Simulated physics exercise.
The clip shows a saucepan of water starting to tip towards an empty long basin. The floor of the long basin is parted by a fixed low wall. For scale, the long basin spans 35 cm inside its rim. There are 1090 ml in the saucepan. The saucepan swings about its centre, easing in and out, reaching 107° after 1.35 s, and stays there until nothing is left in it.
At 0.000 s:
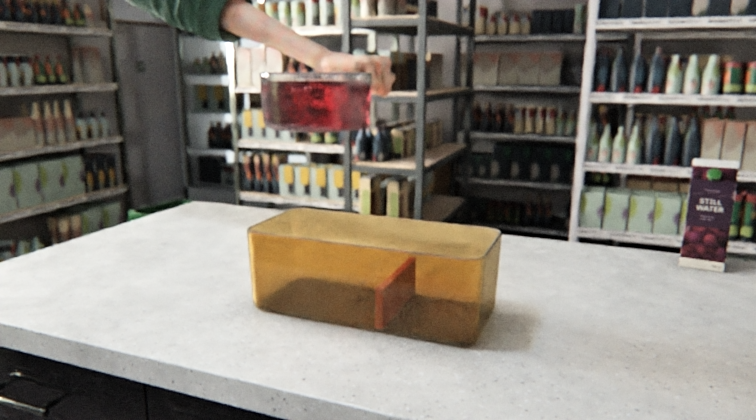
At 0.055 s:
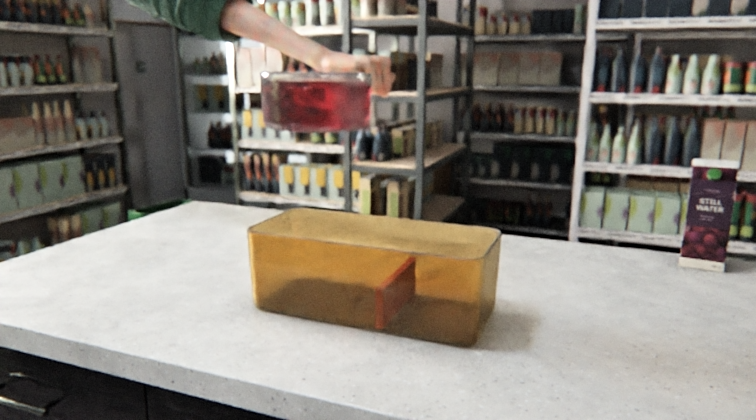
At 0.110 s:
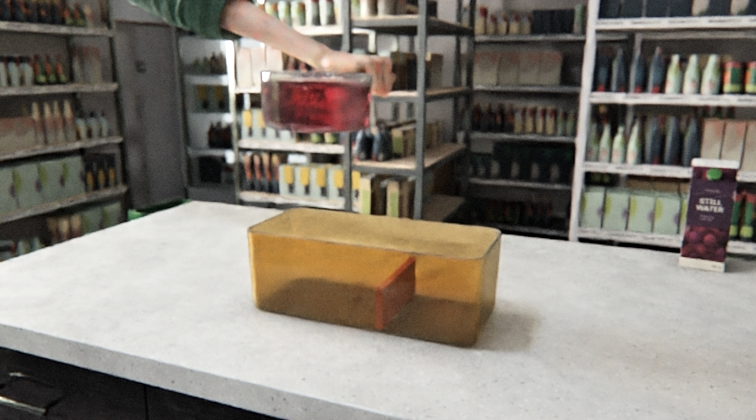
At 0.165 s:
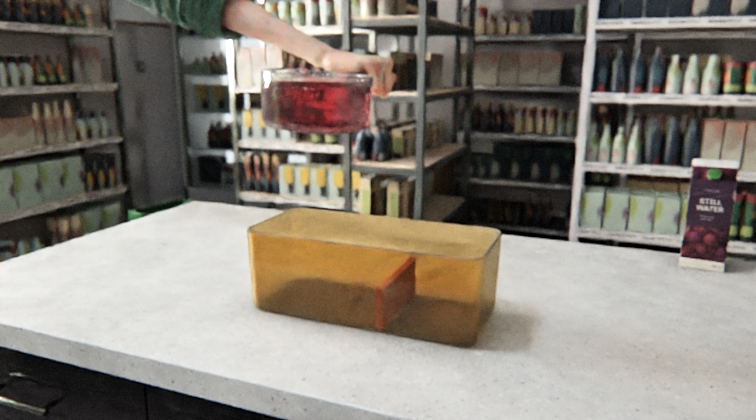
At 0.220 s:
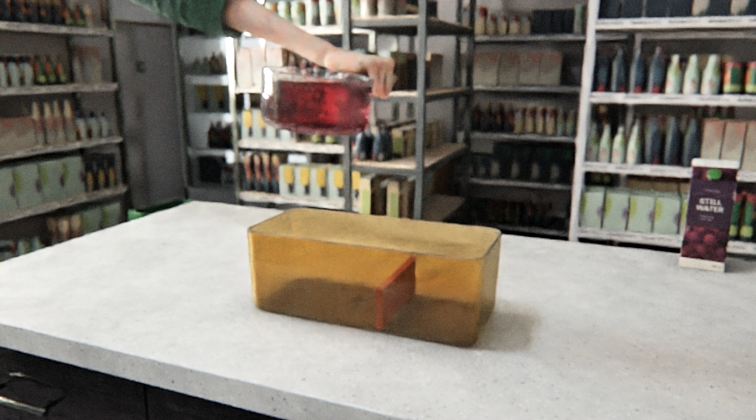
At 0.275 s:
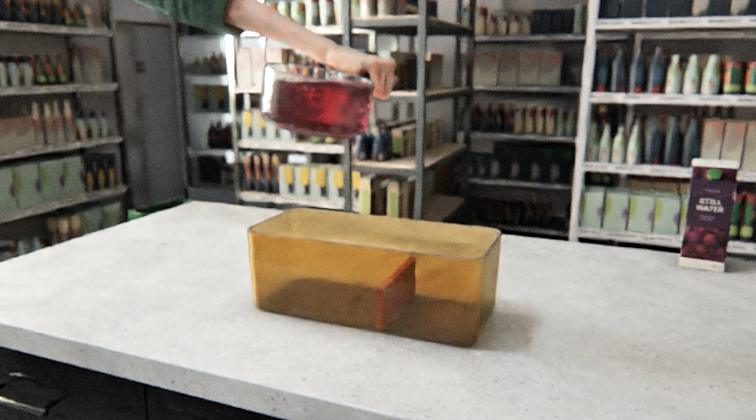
In this clip, a hand holds a clear pan of red liquid above a long amber basin with an orange divider on a pale counter, keeping it nearly level at first, then tilting it slightly down to the right.
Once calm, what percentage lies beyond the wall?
The far part has some 73 per cent.
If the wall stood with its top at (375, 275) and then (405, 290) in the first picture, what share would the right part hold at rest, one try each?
In turn about 85 and 55 per cent.
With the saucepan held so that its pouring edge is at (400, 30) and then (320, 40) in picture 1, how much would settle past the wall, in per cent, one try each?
In turn about 80 and 20 per cent.
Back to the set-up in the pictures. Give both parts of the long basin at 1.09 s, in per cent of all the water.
Some 8 per cent left and 72 right.
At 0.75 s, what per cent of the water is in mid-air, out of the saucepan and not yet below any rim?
Near 34 in a hundred.
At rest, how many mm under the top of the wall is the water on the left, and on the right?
Some 48 mm on the left and 14 mm on the right.
Then, 0.75 s in, the tilt is 63° and 53 per cent is still to pour, 2 is left of the wall and 12 right of it.
Then, 1.09 s in, the tilt is 98° and 9 per cent is still to pour, 8 is left of the wall and 72 right of it.
Then, 1.46 s in, the tilt is 107° and 0 per cent is still to pour, 24 is left of the wall and 73 right of it.
Then, 1.85 s in, the tilt is 107° and 0 per cent is still to pour, 25 is left of the wall and 73 right of it.
Finally, 25 per cent lies left of the wall, 73 right of it and 1 outside.
